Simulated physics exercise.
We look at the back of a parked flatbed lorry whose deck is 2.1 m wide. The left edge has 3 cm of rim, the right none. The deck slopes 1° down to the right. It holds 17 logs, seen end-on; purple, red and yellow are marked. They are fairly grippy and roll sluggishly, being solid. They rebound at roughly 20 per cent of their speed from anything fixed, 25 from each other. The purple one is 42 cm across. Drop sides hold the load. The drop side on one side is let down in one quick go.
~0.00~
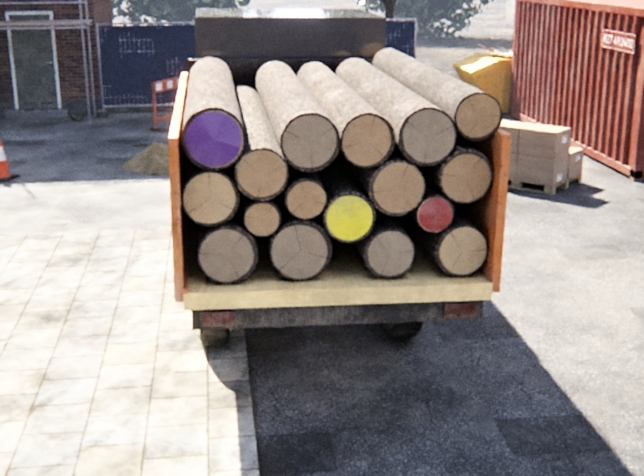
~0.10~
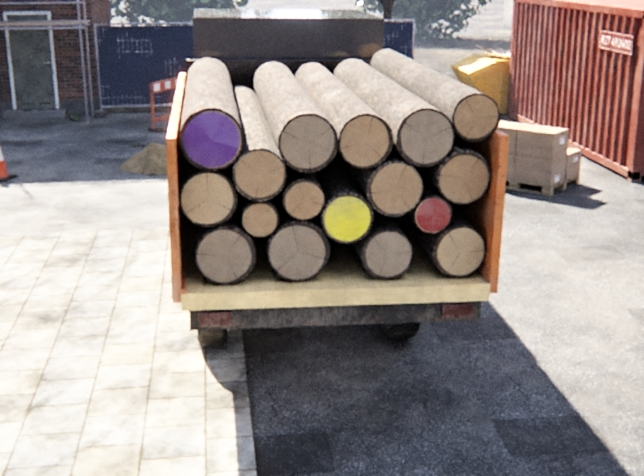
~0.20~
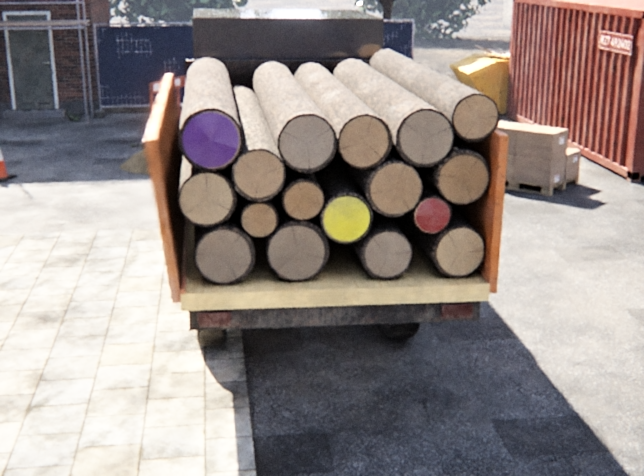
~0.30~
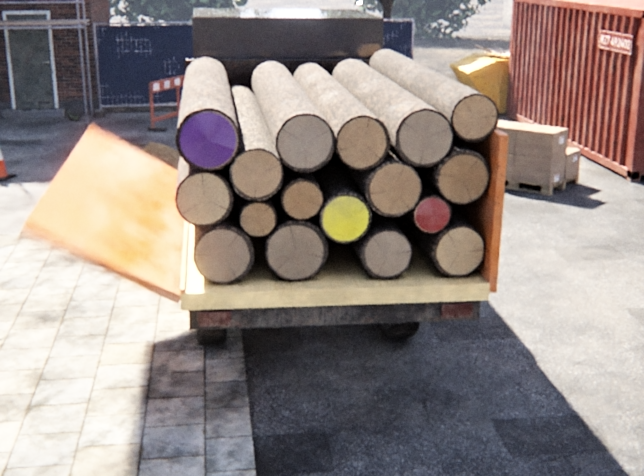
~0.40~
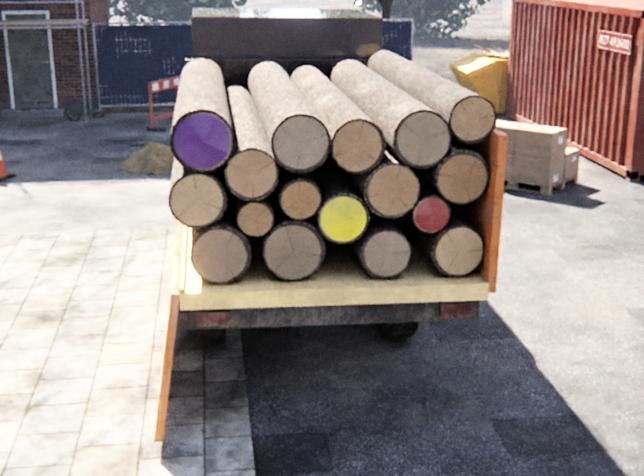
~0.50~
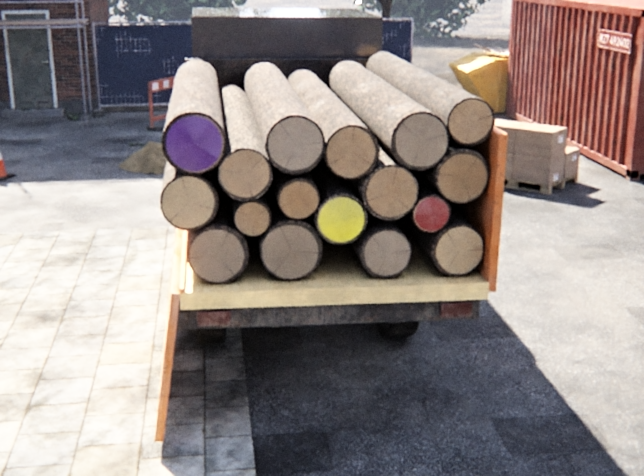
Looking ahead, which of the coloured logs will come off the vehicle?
The purple one goes over the edge; the red one remains on the deck; the yellow one is still aboard.
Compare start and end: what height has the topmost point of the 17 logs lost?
Some 20 cm lower.
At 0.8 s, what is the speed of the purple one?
About 2.0 m/s.
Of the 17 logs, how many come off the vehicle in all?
4 of them.
By 0.8 s, purple is dropping off the left side; red is up on others, 45 cm from the right edge, rolling left; yellow is up on others, 105 cm from the right edge, rolling right; 2 of 17 are off.
By 1.0 s, purple is dropping off the left side; red is up on others, 45 cm from the right edge; yellow is in the air, 100 cm from the left edge, rolling left; 3 of 17 are off.
Finally (4.6 s), purple is down on the left; red is up on others, 45 cm from the right edge; yellow is on the deck, 100 cm from the left edge; 4 of 17 are off.
